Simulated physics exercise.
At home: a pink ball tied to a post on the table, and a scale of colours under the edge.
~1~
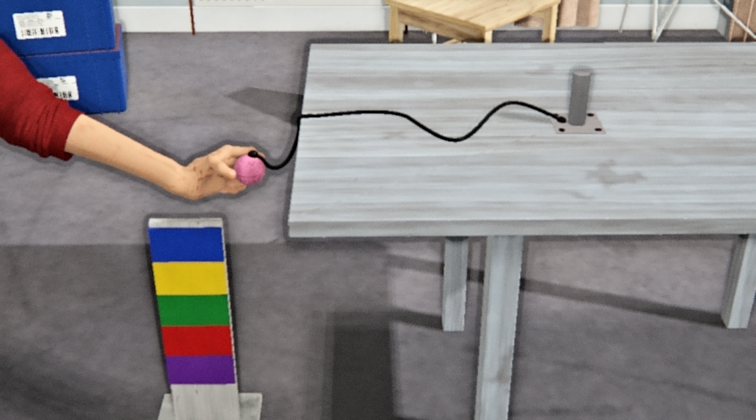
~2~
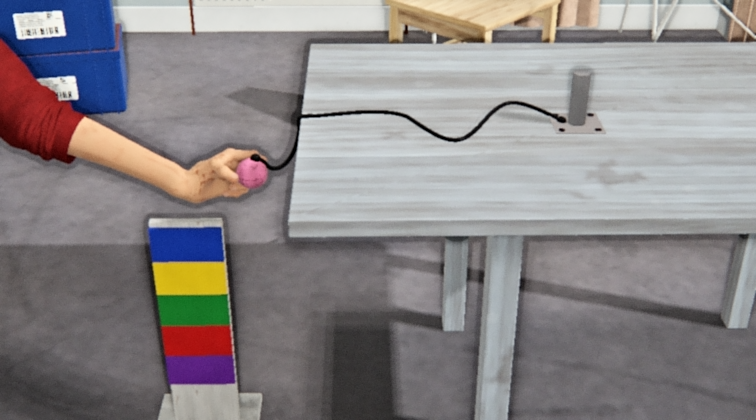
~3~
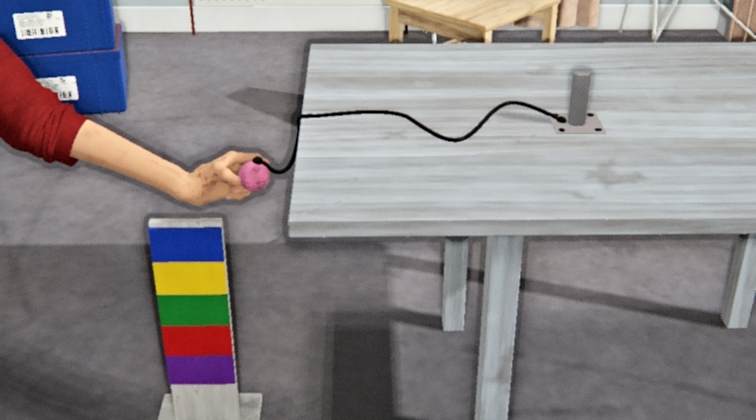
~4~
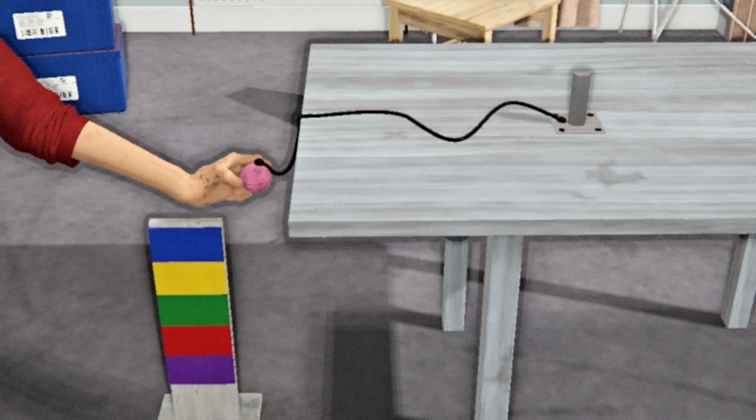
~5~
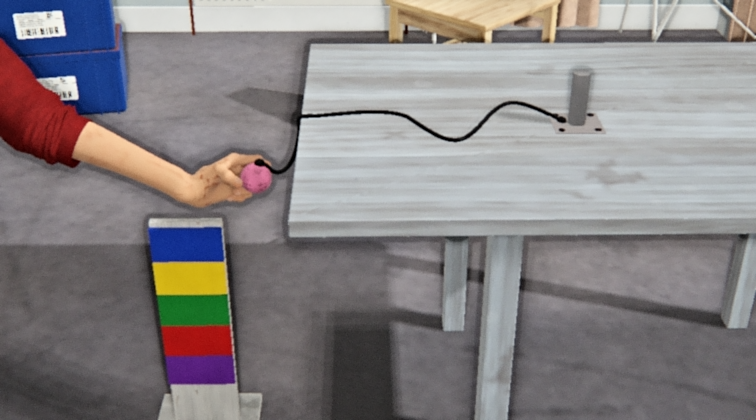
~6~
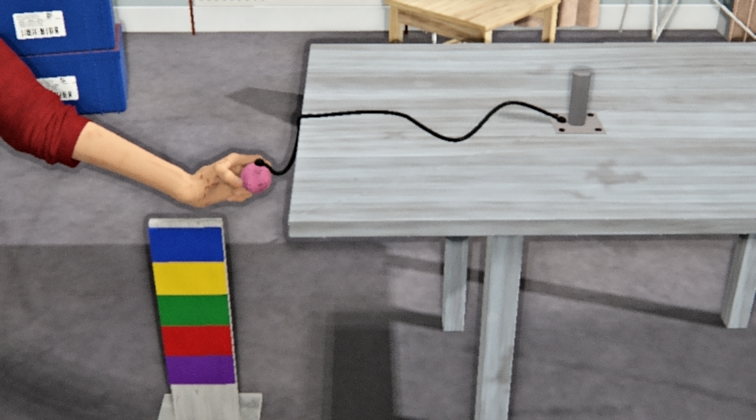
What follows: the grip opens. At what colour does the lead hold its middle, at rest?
The lead holds its middle at green.
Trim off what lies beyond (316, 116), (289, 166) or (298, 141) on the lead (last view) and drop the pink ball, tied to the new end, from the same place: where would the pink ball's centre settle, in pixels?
About (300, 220), (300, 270) and (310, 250).
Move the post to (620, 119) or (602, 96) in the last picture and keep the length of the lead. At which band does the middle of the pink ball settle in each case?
It would be yellow; yellow.
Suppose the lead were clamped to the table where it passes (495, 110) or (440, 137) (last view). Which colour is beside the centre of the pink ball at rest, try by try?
It would be yellow; blue.
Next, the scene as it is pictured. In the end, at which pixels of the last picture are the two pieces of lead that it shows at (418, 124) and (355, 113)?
About (325, 125), and the other about (302, 173).
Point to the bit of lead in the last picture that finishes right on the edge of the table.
That spot is around (401, 115).
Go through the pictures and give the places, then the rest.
In the first frame, pink ball (249, 170); blue (186, 246); yellow (190, 280); green (194, 311); red (197, 342); purple (201, 371).
In the second frame, pink ball (252, 173); lead through (537, 109) (486, 119) (433, 134) (375, 112) (300, 126).
In the third frame, pink ball (254, 176).
In the fourth frame, pink ball (256, 178); lead through (537, 109) (486, 119) (433, 134) (375, 112) (300, 126).
In the fifth frame, pink ball (256, 178).
In the sixth frame, pink ball (256, 178); lead through (537, 109) (486, 119) (433, 134) (375, 112) (300, 126).
Soon after, ball near (311, 298); level with green.
Then, ball near (298, 308); level with green.
At rest, ball near (303, 309); level with green. At green.
